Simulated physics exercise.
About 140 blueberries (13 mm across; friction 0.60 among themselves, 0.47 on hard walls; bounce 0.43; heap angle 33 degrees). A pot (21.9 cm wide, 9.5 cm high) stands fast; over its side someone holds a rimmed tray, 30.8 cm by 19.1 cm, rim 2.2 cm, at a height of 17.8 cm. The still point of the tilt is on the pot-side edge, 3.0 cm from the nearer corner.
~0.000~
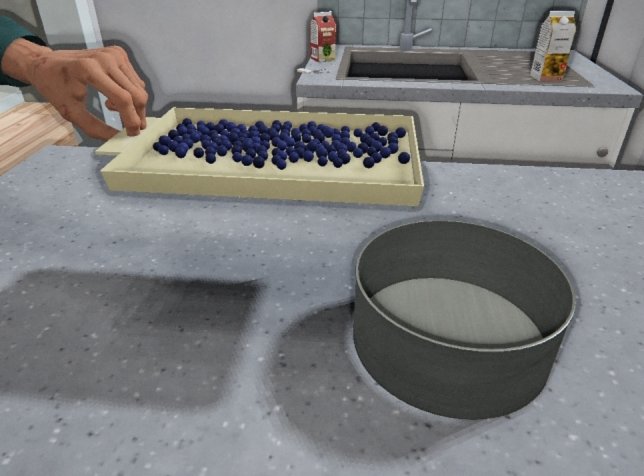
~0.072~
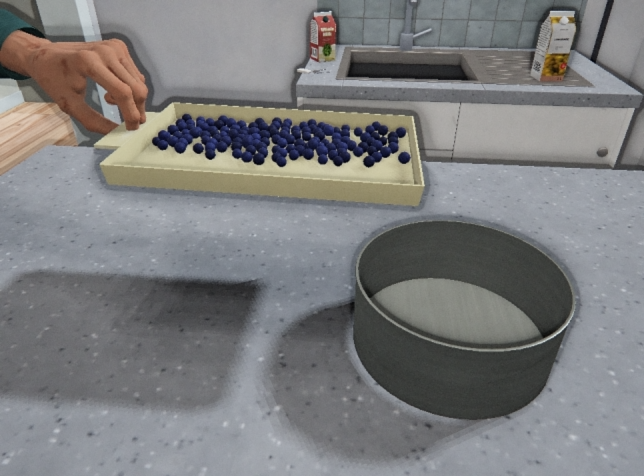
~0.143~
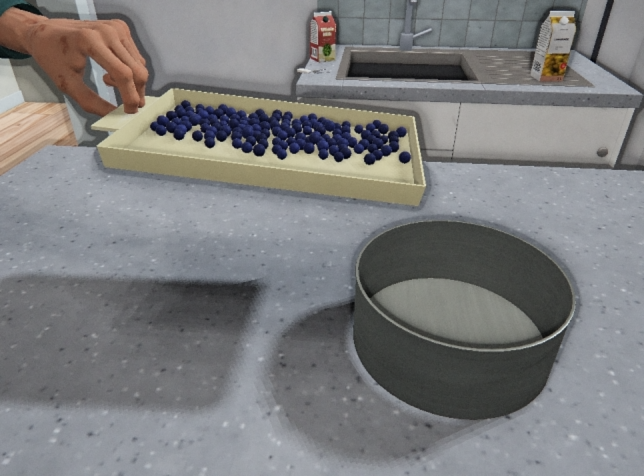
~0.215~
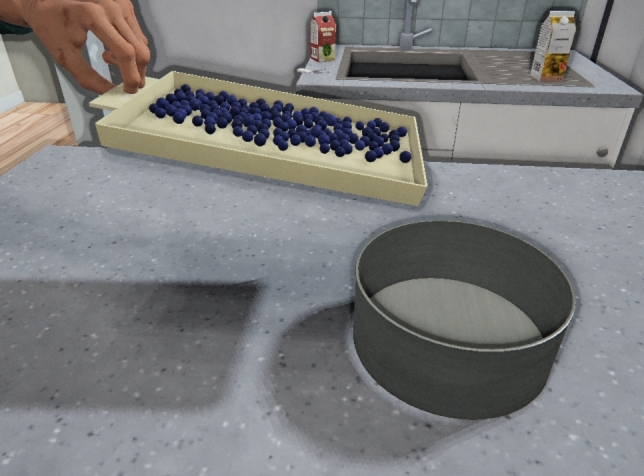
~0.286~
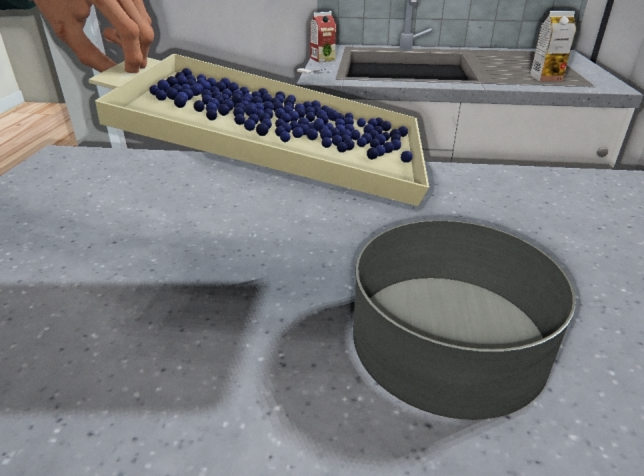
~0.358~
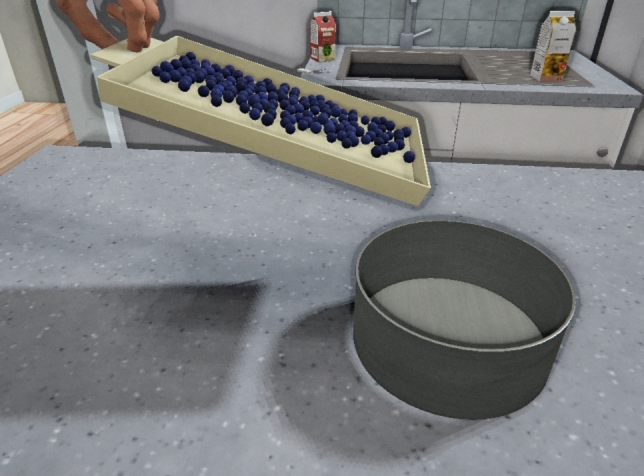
In a kitchen, a hand raised the left end of a pale yellow tray of blueberries, tilting it gradually down toward the right beside a dark round pot, while the berries barely shifted.
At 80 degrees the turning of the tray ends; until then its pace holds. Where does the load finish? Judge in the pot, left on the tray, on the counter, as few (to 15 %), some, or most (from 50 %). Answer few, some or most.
Pot few, tray most, counter few.
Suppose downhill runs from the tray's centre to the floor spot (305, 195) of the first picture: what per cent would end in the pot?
Some 0 per cent.
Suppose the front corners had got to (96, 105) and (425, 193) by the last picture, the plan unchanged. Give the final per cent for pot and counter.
Pot 15, counter 0.
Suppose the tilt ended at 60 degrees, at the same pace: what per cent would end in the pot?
It would be near 0 per cent.
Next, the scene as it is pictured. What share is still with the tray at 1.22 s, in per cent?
Some 100 per cent of the load.
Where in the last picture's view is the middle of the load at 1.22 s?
At about (401, 111).
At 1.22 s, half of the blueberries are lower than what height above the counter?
About 24 cm.
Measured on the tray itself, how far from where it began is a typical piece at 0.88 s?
About 9 cm.
Then, at 0.88 s, tilt 47 degrees; the tray holds 100 %, the pot 0 %.
After 1.22 s, tilt 67 degrees; the tray holds 100 %, the pot 0 %.
After 1.66 s, tilt 80 degrees; the tray holds 100 %, the pot 0 %.
By 2.0 s all is still; pot 0 %, tray 100 %, counter 0 %.
